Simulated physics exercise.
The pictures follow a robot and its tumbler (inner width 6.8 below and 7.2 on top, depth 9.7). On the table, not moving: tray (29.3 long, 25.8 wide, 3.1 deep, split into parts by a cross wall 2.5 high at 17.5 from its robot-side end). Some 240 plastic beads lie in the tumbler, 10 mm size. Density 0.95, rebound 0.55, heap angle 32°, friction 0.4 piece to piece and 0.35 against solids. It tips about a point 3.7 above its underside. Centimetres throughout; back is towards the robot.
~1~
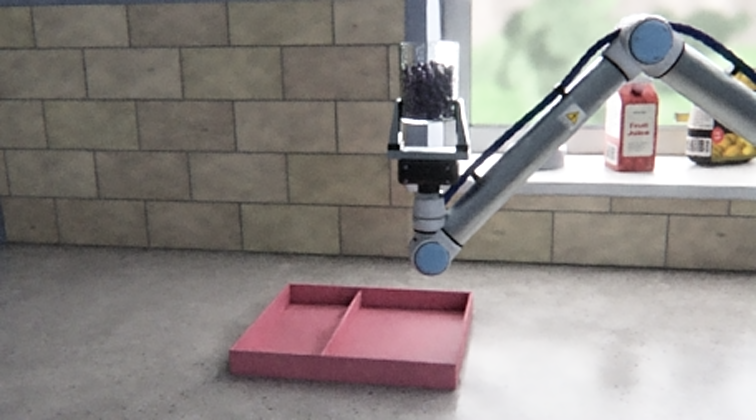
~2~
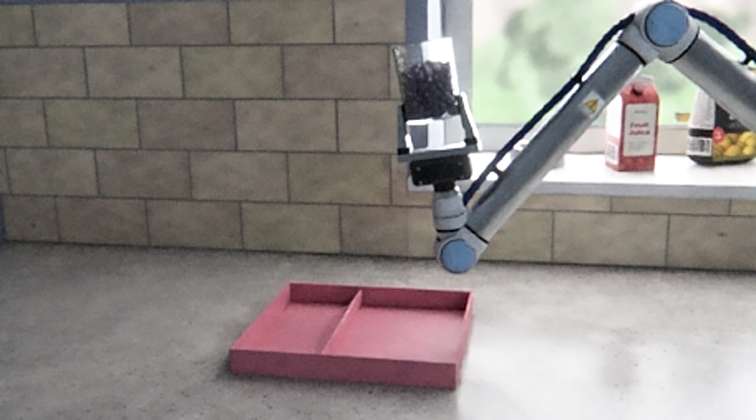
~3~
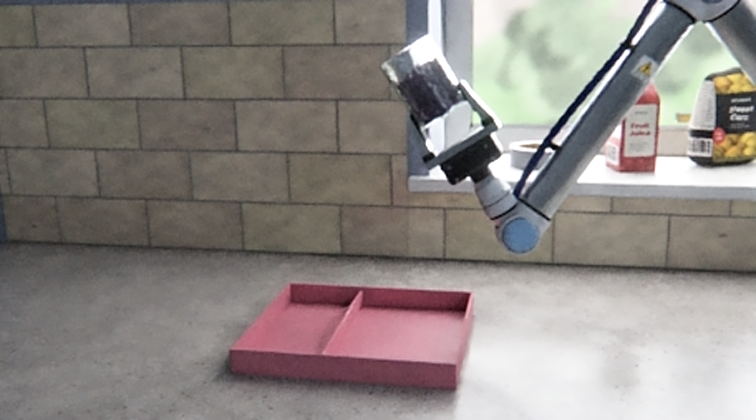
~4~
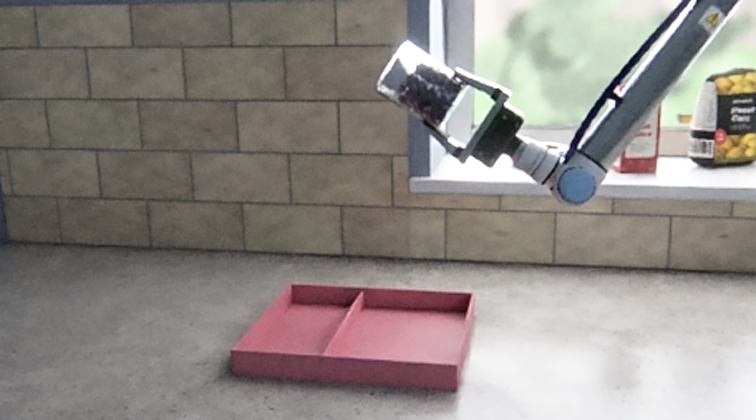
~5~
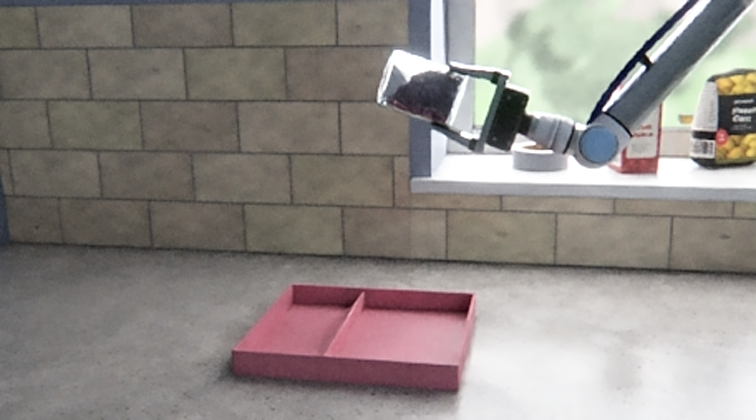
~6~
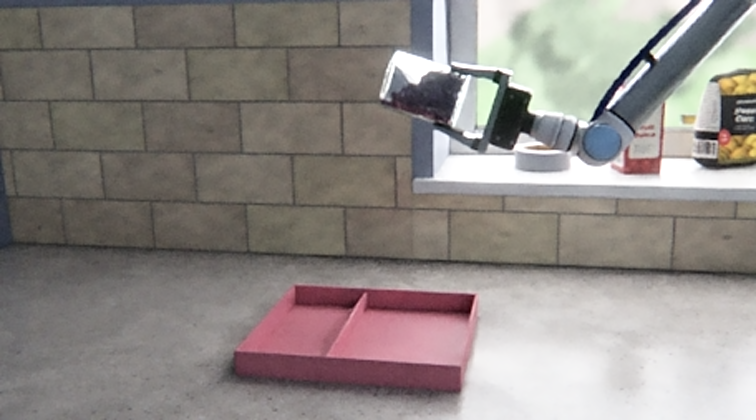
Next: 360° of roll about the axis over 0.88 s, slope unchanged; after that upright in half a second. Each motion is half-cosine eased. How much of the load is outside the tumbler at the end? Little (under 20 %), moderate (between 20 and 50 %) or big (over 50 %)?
Answer: Little; under 20 % of the plastic beads finish outside the tumbler.
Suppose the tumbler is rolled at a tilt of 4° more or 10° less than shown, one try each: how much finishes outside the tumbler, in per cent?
About 15 and 0 per cent.
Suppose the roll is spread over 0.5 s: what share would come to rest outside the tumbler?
In that case some 5 per cent.
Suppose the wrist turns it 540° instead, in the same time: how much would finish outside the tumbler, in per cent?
Then about 5 per cent.
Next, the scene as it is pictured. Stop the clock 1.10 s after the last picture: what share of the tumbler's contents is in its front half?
Some 55 per cent.
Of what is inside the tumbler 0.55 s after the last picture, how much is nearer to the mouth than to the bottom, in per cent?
Some 30 per cent.
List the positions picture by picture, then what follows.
In the first picture, the tumbler middle at (429, 83), upright; upper third of the load around (429, 78), from x 405 to 450, top at y 65; 244 in the tumbler.
In the second picture, the tumbler middle at (428, 82), tipped 9°; upper third of the load around (430, 76), from x 405 to 455, top at y 65.
In the third picture, the tumbler middle at (425, 84), tipped 32°; upper third of the load around (430, 78), from x 400 to 460, top at y 60.
In the fourth picture, the tumbler middle at (424, 88), tipped 57°; upper third of the load around (431, 79), from x 405 to 460, top at y 65.
In the fifth picture, the tumbler middle at (424, 90), tipped 72°; upper third of the load around (435, 82), from x 390 to 460, top at y 70.
In the sixth picture, the tumbler middle at (426, 91), tipped 73°; upper third of the load around (439, 84), from x 385 to 460, top at y 75; 244 in the tumbler.
Then, 0.55 s on, tipped 73°, highest piece 39 above the table; 238 in the tumbler, 6 in flight or on a rim.
Then, 1.10 s on, tipped 42°, highest piece 39 above the table; 227 in the tumbler, 7 in the robot-side part, 4 in the far-side part, 6 in flight or on a rim.
Then, 1.58 s on, upright, highest piece 42 above the table; 227 in the tumbler, 9 in the far-side part, 7 in the robot-side part, 1 on the table or floor.
Then, 2.28 s on, upright, highest piece 42 above the table; 227 in the tumbler, 9 in the far-side part, 7 in the robot-side part, 1 on the table or floor.
In the end, 227 in the tumbler, 9 in the far-side part, 7 in the robot-side part, 1 on the table or floor. That is 7 % outside the tumbler.
